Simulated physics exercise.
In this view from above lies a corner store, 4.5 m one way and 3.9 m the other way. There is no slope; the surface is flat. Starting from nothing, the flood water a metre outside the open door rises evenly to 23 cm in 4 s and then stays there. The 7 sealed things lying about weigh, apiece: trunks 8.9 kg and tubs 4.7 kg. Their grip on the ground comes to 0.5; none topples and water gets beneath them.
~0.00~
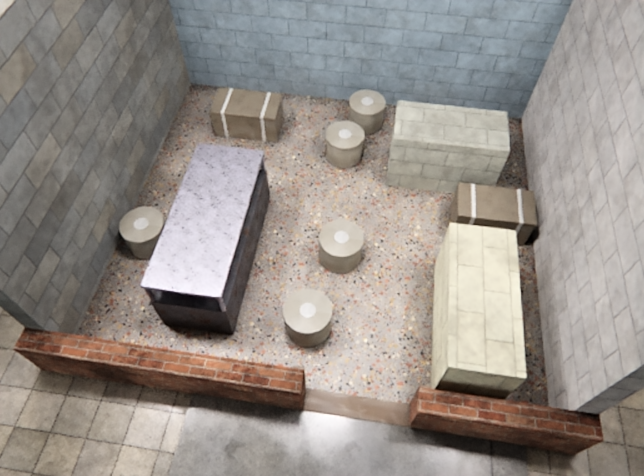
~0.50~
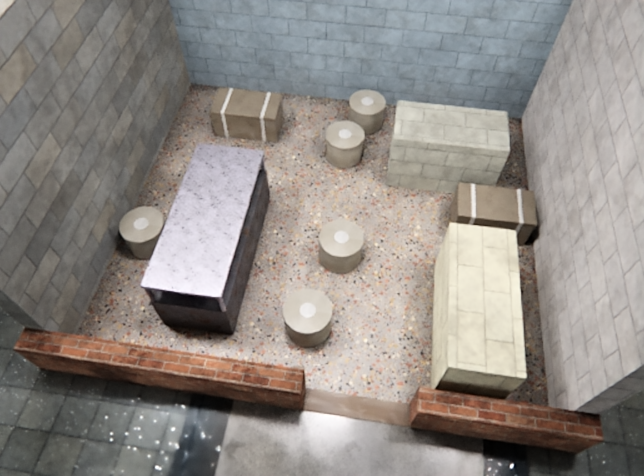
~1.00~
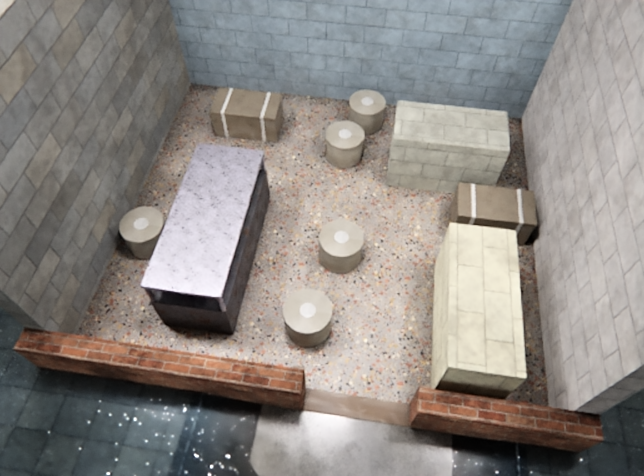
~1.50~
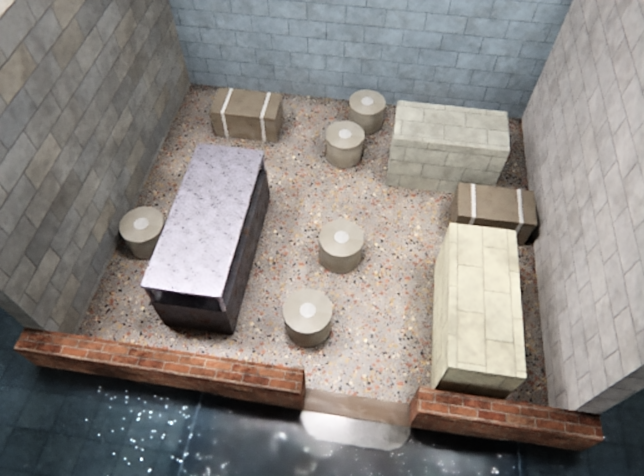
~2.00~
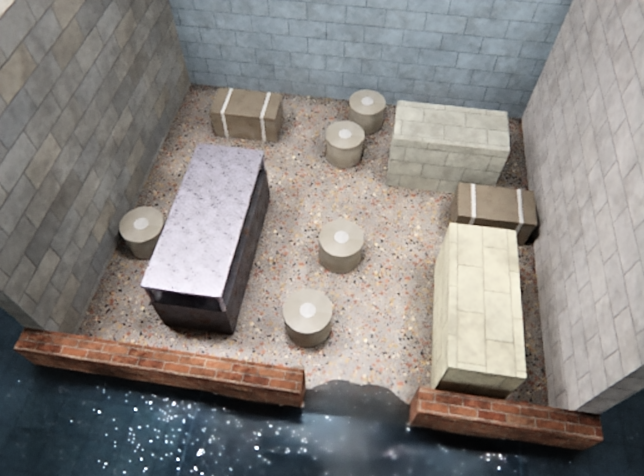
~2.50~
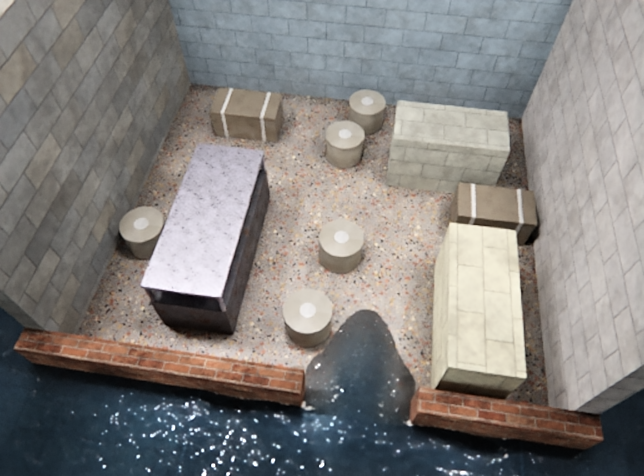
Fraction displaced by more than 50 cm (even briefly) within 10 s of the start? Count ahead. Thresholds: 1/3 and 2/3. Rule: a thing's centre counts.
2/3 or more.
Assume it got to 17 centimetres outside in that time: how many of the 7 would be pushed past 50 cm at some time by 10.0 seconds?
That would give 5.
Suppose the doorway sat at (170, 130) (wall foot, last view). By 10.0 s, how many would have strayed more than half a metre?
In that case the number is 4.
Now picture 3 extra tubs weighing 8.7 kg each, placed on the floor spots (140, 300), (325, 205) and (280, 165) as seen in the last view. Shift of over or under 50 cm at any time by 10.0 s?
Note: Item 1 below threshold; item 2 above threshold; item 3 above threshold.
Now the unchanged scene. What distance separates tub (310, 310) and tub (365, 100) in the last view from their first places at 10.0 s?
Respectively 250 and 100 cm.
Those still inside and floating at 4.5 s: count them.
Answer: 0.
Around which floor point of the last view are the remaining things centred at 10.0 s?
Mean position approx. (276, 178).
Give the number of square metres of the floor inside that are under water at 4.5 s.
Roughly 5.0 m2.
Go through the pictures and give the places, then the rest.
A trunk at (246, 103) rests on the ground; a tub at (308, 310) rests on the ground; water covers 0.0 m2; 0 of 7 have shifted, in the first frame.
A trunk at (246, 103), on the bottom; a tub at (308, 310), on the bottom; 0.0 m2 under water; 0 of 7 have shifted, in the second frame.
A trunk at (246, 103), on the bottom; a tub at (308, 310), on the bottom; water covers 0.0 m2; 0 of 7 have shifted, in the third frame.
A trunk at (246, 103) rests on the ground; a tub at (308, 310) rests on the ground; 0.0 m2 under water; 0 of 7 have shifted, in the fourth frame.
A trunk at (246, 103) rests on the ground; a tub at (308, 310) rests on the ground; 0.0 m2 under water; 0 of 7 have shifted, in the fifth frame.
A trunk at (246, 103), on the bottom; a tub at (308, 310), on the bottom; water covers 0.5 m2; 0 of 7 have shifted, in the sixth frame.
After 3.5 s 0 of 7 are over 50 cm from their spots; 0 afloat.
After 4.5 s 2 of 7 are over 50 cm from their spots; 0 afloat.
After 7.0 s 4 of 7 are over 50 cm from their spots; 5 afloat.
After 10.0 s 6 of 7 are over 50 cm from their spots, and 6 have been at some point; 7 afloat.
